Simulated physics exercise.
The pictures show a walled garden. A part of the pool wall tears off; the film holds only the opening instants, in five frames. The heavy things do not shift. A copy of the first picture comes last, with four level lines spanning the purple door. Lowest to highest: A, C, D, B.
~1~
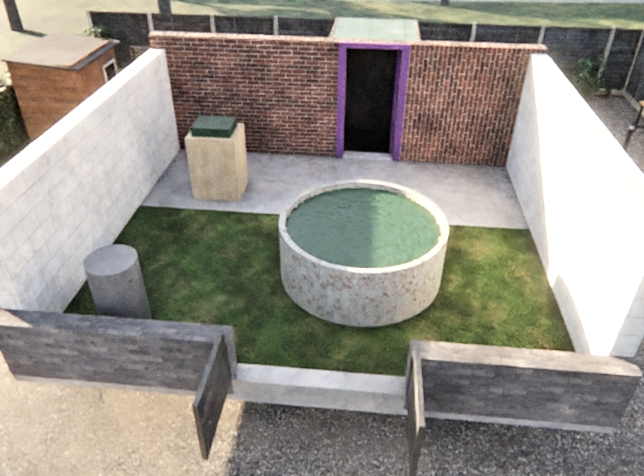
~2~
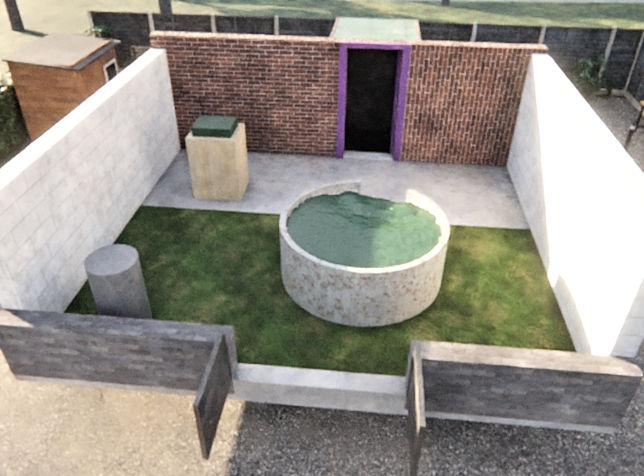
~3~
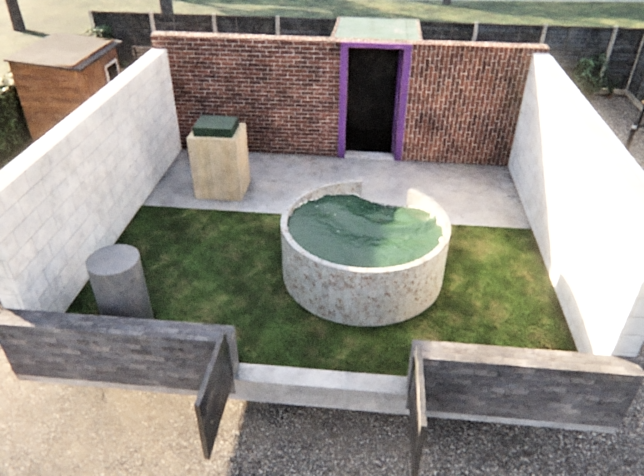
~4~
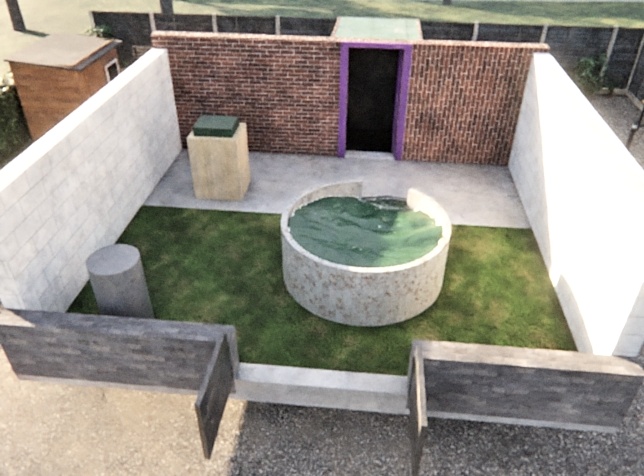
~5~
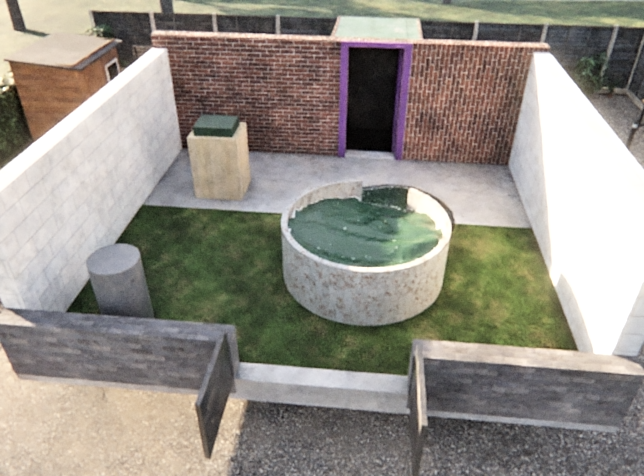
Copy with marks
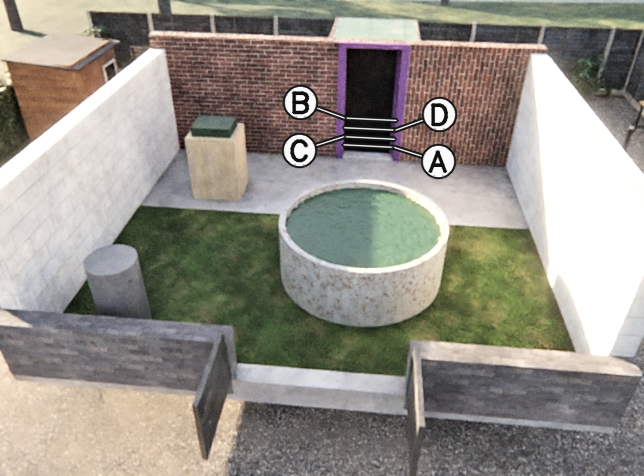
Green water lies level in a round, speckled stone pool on the lawn of a walled garden, seen from high above the front. White walls flank it, with a purple-framed doorway in the red brick wall behind, a green-topped pale block and grey cylinder at left, and low dark walls in front. The water turns choppy and sinks at the back, baring the pool's inner wall, while the camera stays almost still.
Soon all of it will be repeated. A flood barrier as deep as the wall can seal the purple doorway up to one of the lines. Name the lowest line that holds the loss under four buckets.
A.
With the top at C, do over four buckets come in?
No, not at all.
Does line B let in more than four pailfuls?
No.
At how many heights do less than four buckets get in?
All of the four.
On the marked copy, A at (368, 146); B at (370, 119); C at (369, 137); D at (369, 128); from the bottom up A, C, D, B.
For line A, a splash gets over, under a bucket.
For line B, nothing gets over.
For line C, nothing gets over.
For line D, nothing gets over.
